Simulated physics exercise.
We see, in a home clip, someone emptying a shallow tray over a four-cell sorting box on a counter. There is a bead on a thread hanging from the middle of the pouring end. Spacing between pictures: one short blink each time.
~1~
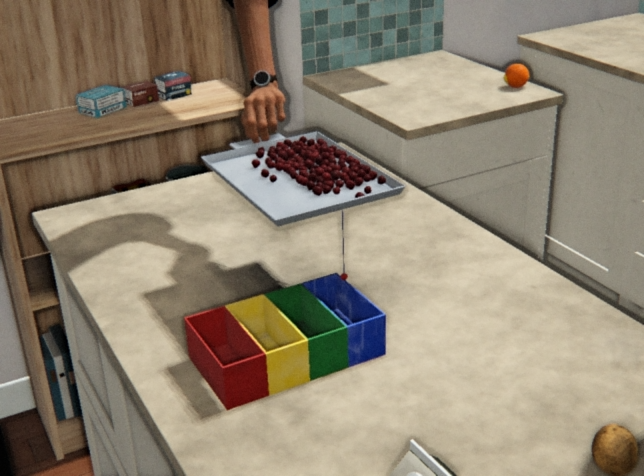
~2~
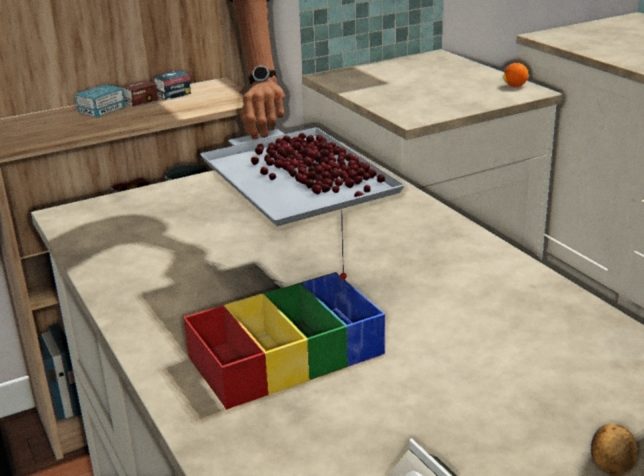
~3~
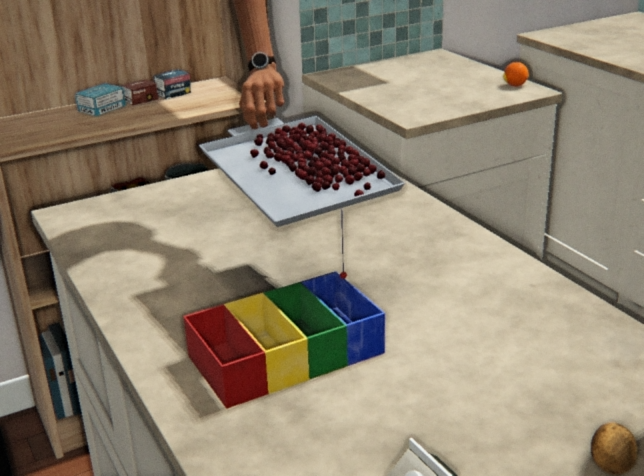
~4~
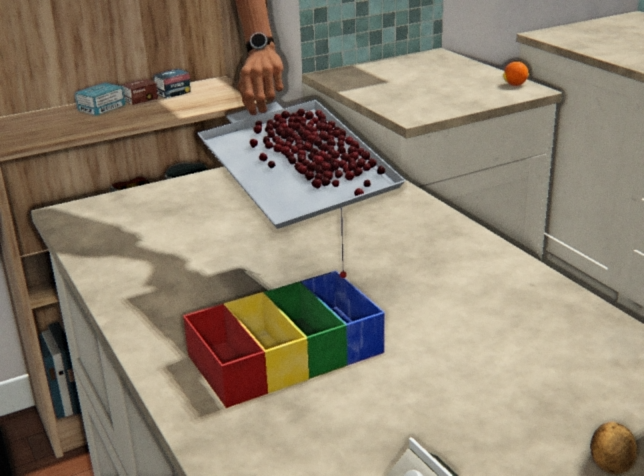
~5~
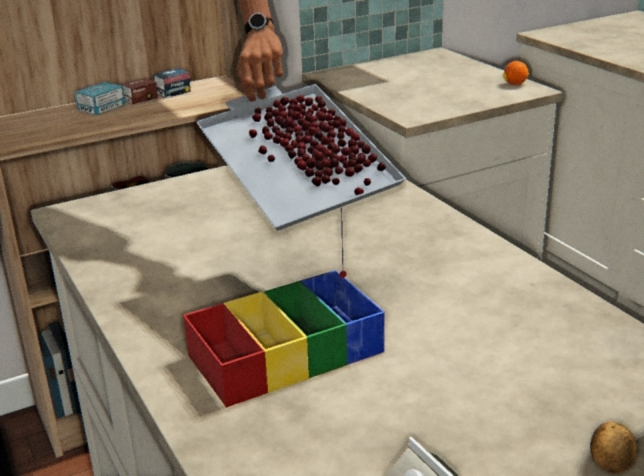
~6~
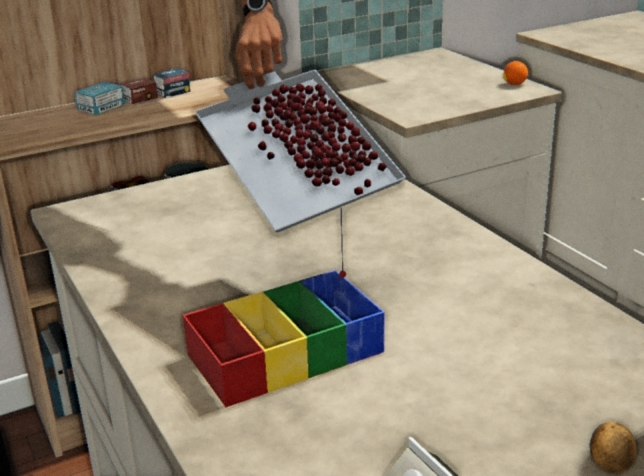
We see a hand holding a shallow tray of small dark red fruit above a red, yellow, green and blue sorting box on a counter; the hand gradually raises its end, tilting the tray more steeply.
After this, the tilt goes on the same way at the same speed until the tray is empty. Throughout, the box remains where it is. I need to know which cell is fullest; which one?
That is the green cell.
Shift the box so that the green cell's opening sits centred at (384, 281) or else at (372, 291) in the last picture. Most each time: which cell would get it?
The cell in red first, the red one second.
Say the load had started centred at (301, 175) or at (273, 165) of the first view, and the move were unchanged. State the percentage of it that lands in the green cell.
It would be roughly 40 per cent for the first and roughly 40 per cent for the second.
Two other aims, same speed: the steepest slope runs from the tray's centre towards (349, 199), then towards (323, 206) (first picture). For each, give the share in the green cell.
In order: About 10, then 20 percent.
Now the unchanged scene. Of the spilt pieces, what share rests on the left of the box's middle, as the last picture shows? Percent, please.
About 0 %.
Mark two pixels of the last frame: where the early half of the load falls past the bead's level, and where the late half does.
I'd put it at roughly (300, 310), and after that at roughly (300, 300).
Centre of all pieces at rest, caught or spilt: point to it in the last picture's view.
Around (307, 348).
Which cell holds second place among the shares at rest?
Rank two - the yellow one.
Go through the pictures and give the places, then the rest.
In the first frame, corners of the pouring end at (277, 217) and (400, 185), level; middle of the load at (311, 166), dried cherries; bead on its thread at (344, 277); red cell at (246, 378); yellow cell at (288, 363); green cell at (328, 350); blue cell at (367, 337).
In the second frame, corners of the pouring end at (277, 217) and (400, 184), level; middle of the load at (310, 163).
In the third frame, corners of the pouring end at (277, 218) and (400, 182), tipped barely, lowest at the left corner; middle of the load at (310, 157).
In the fourth frame, corners of the pouring end at (277, 221) and (400, 180), tipped a little, lowest at the left corner; middle of the load at (309, 148).
In the fifth frame, corners of the pouring end at (277, 223) and (400, 178), tipped clearly, lowest at the left corner; middle of the load at (309, 139).
In the sixth frame, corners of the pouring end at (277, 226) and (400, 176), tipped clearly, lowest at the left corner; middle of the load at (309, 133), about half on the move; red cell at (244, 375); yellow cell at (286, 361); green cell at (327, 347); blue cell at (365, 334).
Soon after the last picture, tray tipped steeply; about a third on the tray; a small part in the yellow cell; a small part in the green cell; a small part in the blue cell; about a third falling or outside the box.
A little later, tray tipped past a quarter turn; about a third in the green cell; about a quarter in the yellow cell; about a quarter in the blue cell; a stray few in the red cell; a small part falling or outside the box.
Later still, tray tipped past a quarter turn; about a third in the green cell; about a quarter in the yellow cell; about a quarter in the blue cell; a stray few in the red cell; a small part falling or outside the box.
At rest, tray tipped past a quarter turn; about a third in the green cell; about a quarter in the yellow cell; about a quarter in the blue cell; a stray few in the red cell; a small part outside the box.
